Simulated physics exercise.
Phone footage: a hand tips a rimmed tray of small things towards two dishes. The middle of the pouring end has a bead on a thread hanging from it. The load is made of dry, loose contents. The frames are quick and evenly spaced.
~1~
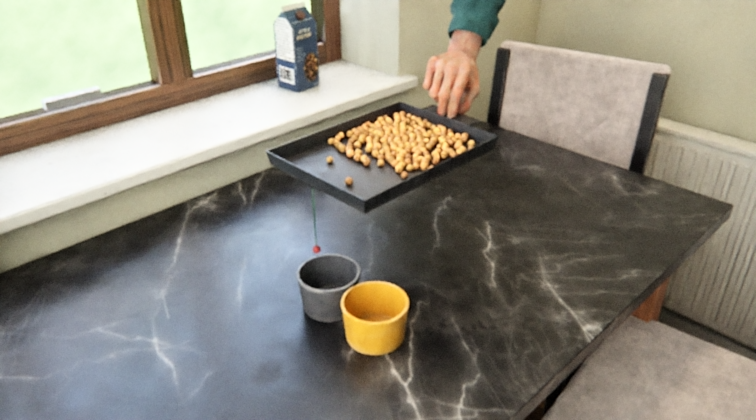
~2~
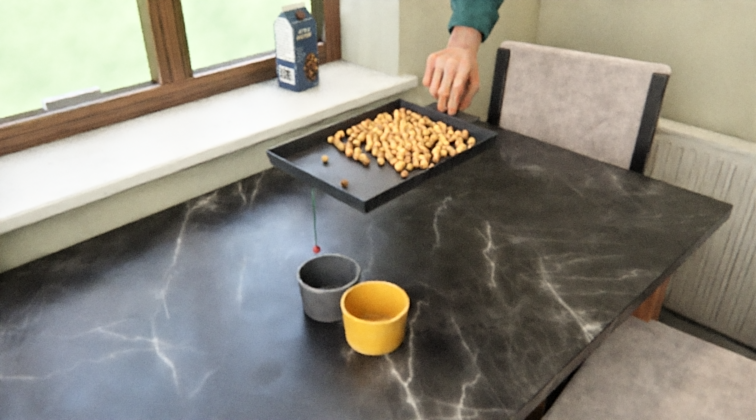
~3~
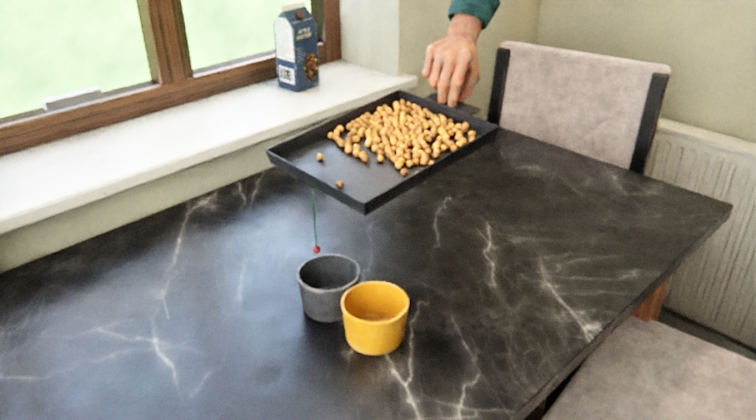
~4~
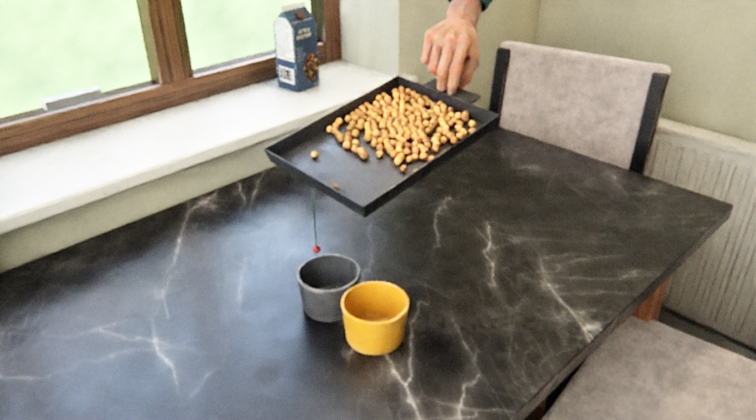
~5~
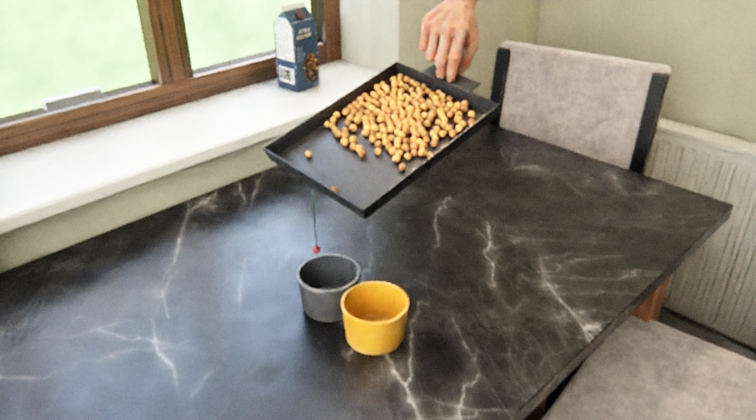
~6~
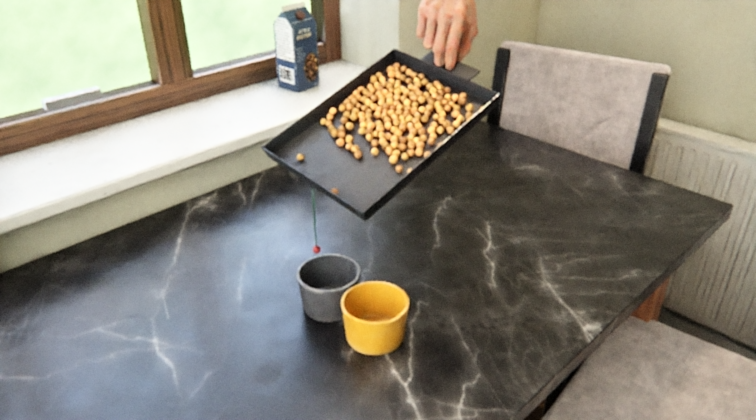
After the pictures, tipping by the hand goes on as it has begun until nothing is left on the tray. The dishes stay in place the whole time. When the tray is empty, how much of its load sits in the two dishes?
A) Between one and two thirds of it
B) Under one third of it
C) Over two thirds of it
Between one and two thirds of it.
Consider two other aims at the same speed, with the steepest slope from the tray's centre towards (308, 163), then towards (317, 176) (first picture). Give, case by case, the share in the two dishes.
Around 0 per cent first, around 0 per cent next.
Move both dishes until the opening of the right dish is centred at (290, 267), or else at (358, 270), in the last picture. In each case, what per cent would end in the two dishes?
The first try gives 0 per cent, the second 0 per cent.
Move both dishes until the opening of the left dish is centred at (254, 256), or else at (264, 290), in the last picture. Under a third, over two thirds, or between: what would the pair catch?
First attempt: Less than a third; second attempt: Below one third.
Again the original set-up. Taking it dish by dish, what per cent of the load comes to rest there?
Count per hundred - left dish ~ 10, right dish ~ 40.
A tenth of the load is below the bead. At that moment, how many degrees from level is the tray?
Roughly 60 degrees of turn.
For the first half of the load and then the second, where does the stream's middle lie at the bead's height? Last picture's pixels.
Around (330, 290) first; around (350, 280) second.
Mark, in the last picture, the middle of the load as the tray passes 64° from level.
The load is centred near (343, 212).
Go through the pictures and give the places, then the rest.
Corners of the pouring end (270, 151) and (365, 198), level; middle of the load (405, 142), round wooden beads; left dish (306, 298); right dish (352, 330); bead on its thread (317, 250), in the first frame.
Corners of the pouring end (270, 150) and (364, 199), level; middle of the load (405, 140), in the second frame.
Corners of the pouring end (269, 150) and (364, 201), tipped barely, lowest at the right corner; middle of the load (405, 134), in the third frame.
Corners of the pouring end (268, 148) and (364, 204), tipped a little, lowest at the right corner; middle of the load (404, 125), in the fourth frame.
Corners of the pouring end (267, 147) and (363, 207), tipped clearly, lowest at the right corner; middle of the load (403, 118), about a tenth on the move, in the fifth frame.
Corners of the pouring end (266, 146) and (363, 209), tipped clearly, lowest at the right corner; middle of the load (400, 113), almost all on the move; left dish (306, 298); right dish (352, 330), in the sixth frame.
Just after the last frame, tray tipped steeply; roughly two thirds on the tray; just a few in the right dish; about a tenth outside both; roughly a quarter in the air.
A moment on, tray tipped past a quarter turn; about a tenth on the tray; roughly a quarter in the right dish; about a tenth in the left dish; roughly a third outside both; about a tenth in the air.
Further on, tray tipped past a quarter turn; roughly a third in the right dish; about a tenth in the left dish; roughly half outside both.
When it is over, tray tipped past a quarter turn; roughly a third in the right dish; about a tenth in the left dish; roughly half outside both.
